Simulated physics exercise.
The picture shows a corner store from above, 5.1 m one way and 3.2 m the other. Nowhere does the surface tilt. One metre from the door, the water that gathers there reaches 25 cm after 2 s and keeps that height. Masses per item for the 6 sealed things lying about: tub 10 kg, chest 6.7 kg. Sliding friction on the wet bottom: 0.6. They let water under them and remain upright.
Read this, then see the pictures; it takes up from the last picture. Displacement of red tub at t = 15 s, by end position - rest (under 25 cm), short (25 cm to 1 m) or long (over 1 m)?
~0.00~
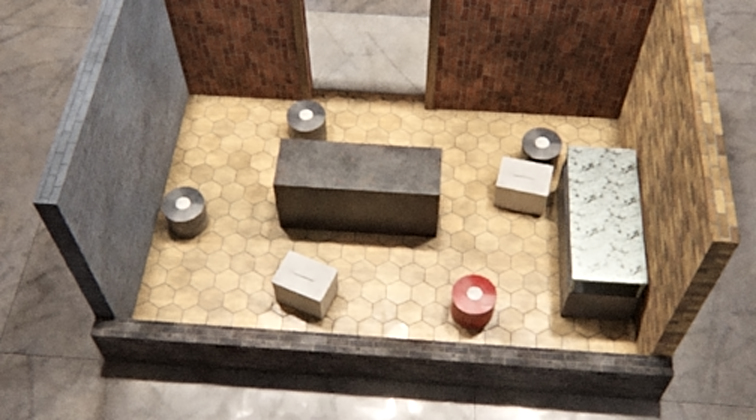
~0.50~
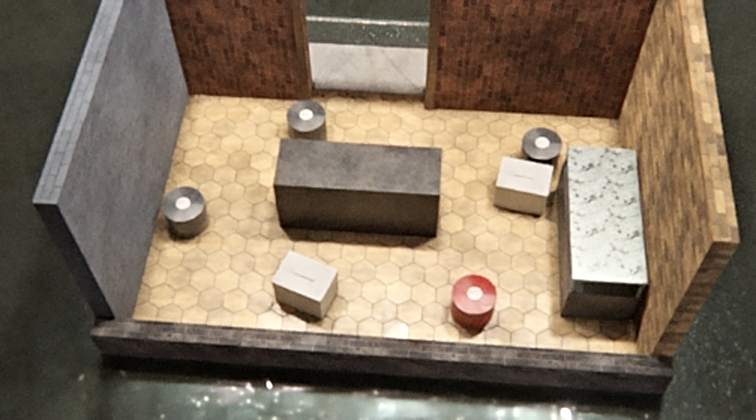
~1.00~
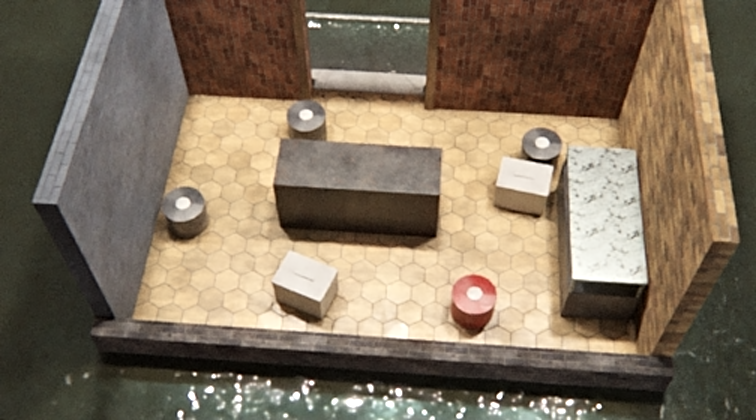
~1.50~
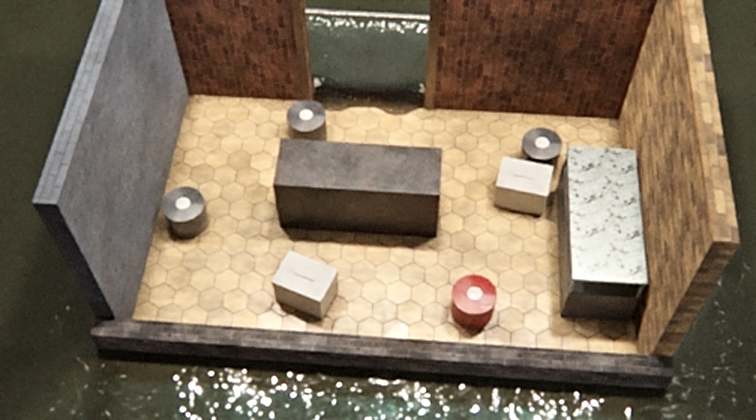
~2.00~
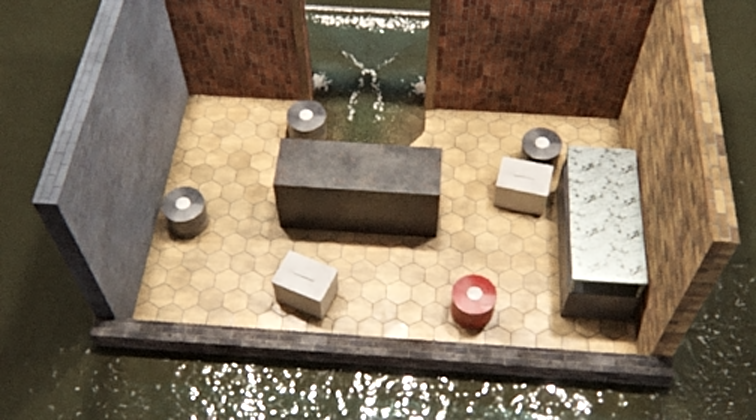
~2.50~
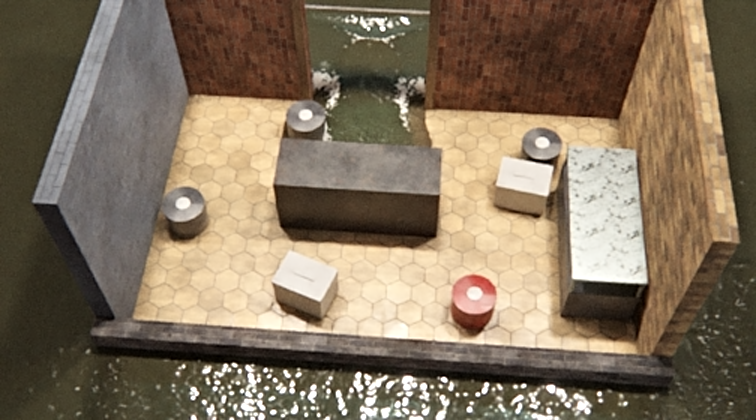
Short.
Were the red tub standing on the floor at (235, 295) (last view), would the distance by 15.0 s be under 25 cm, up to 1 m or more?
Outcome - it ends up well away.
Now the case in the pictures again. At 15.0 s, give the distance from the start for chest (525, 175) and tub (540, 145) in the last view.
The first is 140 cm from its start, the second 100 cm.
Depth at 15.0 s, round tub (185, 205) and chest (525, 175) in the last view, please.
Depths: Near 16 cm, then near 19 cm.
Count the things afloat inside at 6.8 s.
At that time, 4.
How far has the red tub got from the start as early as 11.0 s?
Displacement by then near 120 cm.
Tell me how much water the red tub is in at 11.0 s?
Around 15 cm.
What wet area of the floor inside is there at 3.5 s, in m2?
Some 5.5 m2 of it.
After 3.5 s the red tub is near (475, 294), 0.0 m from its start, aground; 0 afloat.
After 6.8 s the red tub is near (473, 295), 0.0 m from its start, aground; 4 afloat.
After 11.0 s the red tub is near (524, 206), 1.1 m from its start, afloat; 6 afloat.
After 15.0 s the red tub is near (414, 309), 0.7 m from its start, afloat; 6 afloat.
